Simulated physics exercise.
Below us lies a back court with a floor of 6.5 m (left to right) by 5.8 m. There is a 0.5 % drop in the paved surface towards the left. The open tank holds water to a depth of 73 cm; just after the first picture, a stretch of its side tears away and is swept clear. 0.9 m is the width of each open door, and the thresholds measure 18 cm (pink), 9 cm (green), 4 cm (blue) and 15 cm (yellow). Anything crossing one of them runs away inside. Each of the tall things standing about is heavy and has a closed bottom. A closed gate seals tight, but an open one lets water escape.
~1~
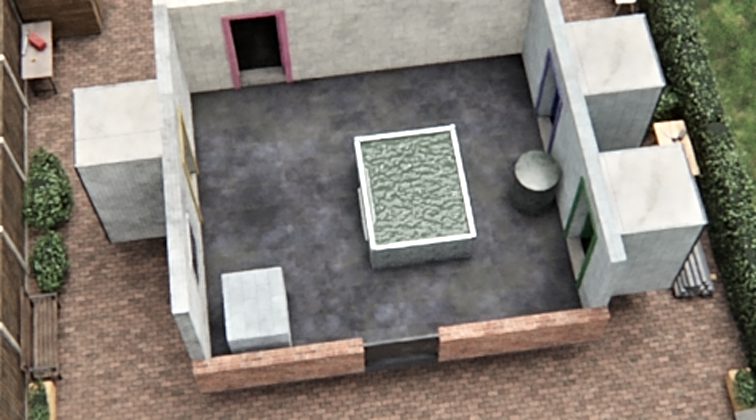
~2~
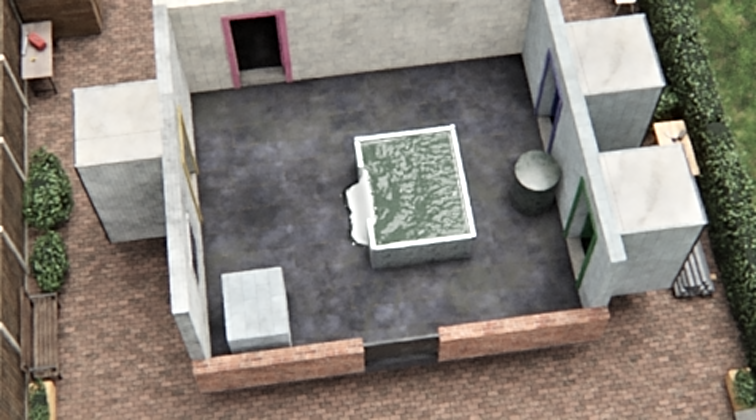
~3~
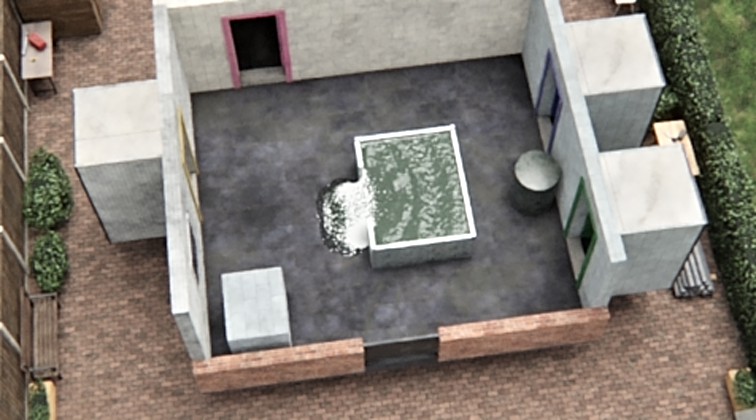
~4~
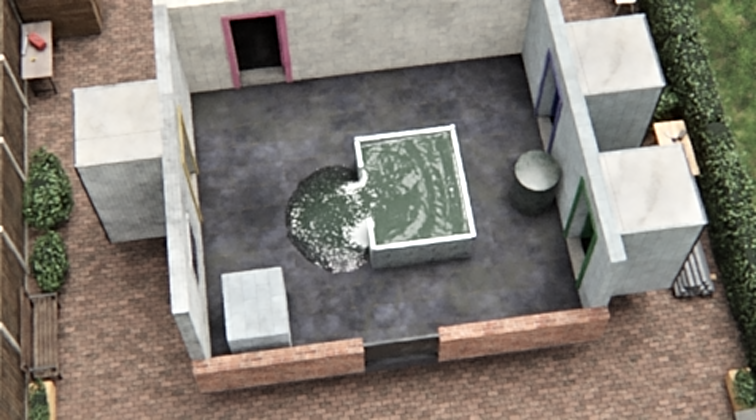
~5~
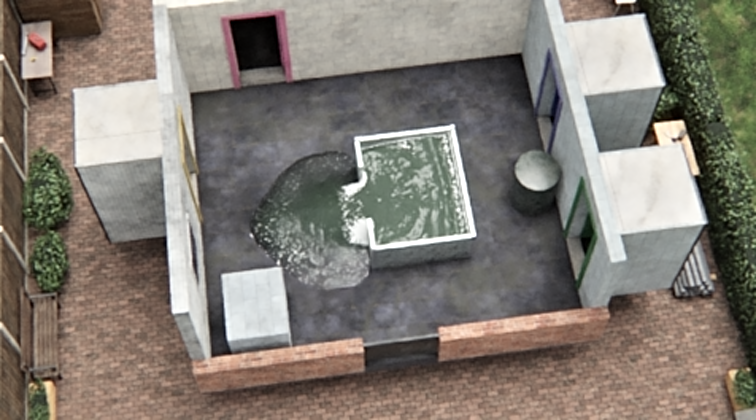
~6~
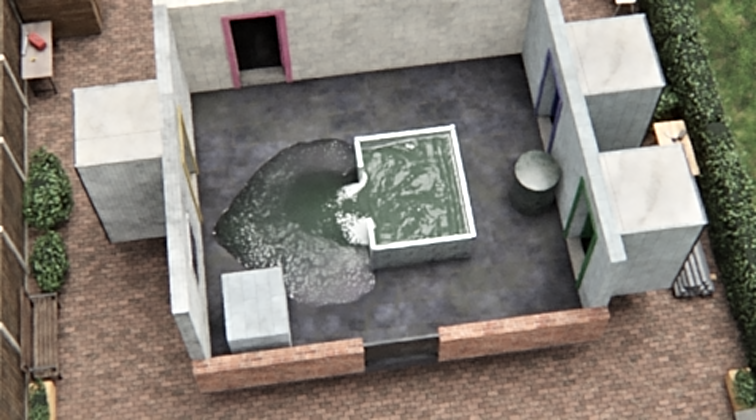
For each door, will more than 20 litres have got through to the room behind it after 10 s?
My prediction: Pink door: Not over. Green door: Not over. Blue door: Over. Yellow door: Over.
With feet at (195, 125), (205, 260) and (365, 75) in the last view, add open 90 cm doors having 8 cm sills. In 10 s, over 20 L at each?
First doorway gets there, second gets there, third falls short.
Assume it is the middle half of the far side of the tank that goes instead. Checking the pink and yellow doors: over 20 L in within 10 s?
Compared with the limit, pink is lower and yellow is lower.
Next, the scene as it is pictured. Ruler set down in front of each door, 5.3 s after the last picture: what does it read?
Door by door, in cm: Pink reads 13, green reads 5, blue reads 2, yellow reads 12.
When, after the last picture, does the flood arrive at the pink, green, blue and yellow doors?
So pink at 1.5 s, green at 5.0 s, blue at 5.5 s, and yellow at 0.2 s.
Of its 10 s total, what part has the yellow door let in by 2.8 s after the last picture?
About 90 per cent.
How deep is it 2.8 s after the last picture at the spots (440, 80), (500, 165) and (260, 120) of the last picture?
About 0, 0 and 6 cm respectively.
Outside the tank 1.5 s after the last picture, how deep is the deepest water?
40 cm or so.
Then, 0.7 s after the last picture water covers 30 % of the floor and is deepest (39 cm) near (207, 297); pink door not reached, green door not reached, blue door not reached, yellow door 30 cm at the sill, 17 L in.
Then, 1.5 s after the last picture water covers 35 % of the floor and is deepest (40 cm) near (191, 94); pink door 1 cm at the sill, 0 L in, green door not reached, blue door not reached, yellow door 28 cm at the sill, 72 L in.
Then, 2.8 s after the last picture water covers 50 % of the floor and is deepest (26 cm) near (191, 94); pink door 12 cm at the sill, 0 L in, green door not reached, blue door not reached, yellow door 20 cm at the sill, 115 L in.
Then, 5.3 s after the last picture water covers 90 % of the floor and is deepest (18 cm) near (193, 125); pink door 13 cm at the sill, 0 L in, green door 5 cm at the sill, 0 L in, blue door not reached, yellow door 12 cm at the sill, 131 L in.
Then, 9.3 s after the last picture water covers 100 % of the floor and is deepest (13 cm) near (553, 197); pink door 9 cm at the sill, 0 L in, green door 7 cm at the sill, 0 L in, blue door 10 cm at the sill, 54 L in, yellow door 10 cm at the sill, 131 L in.
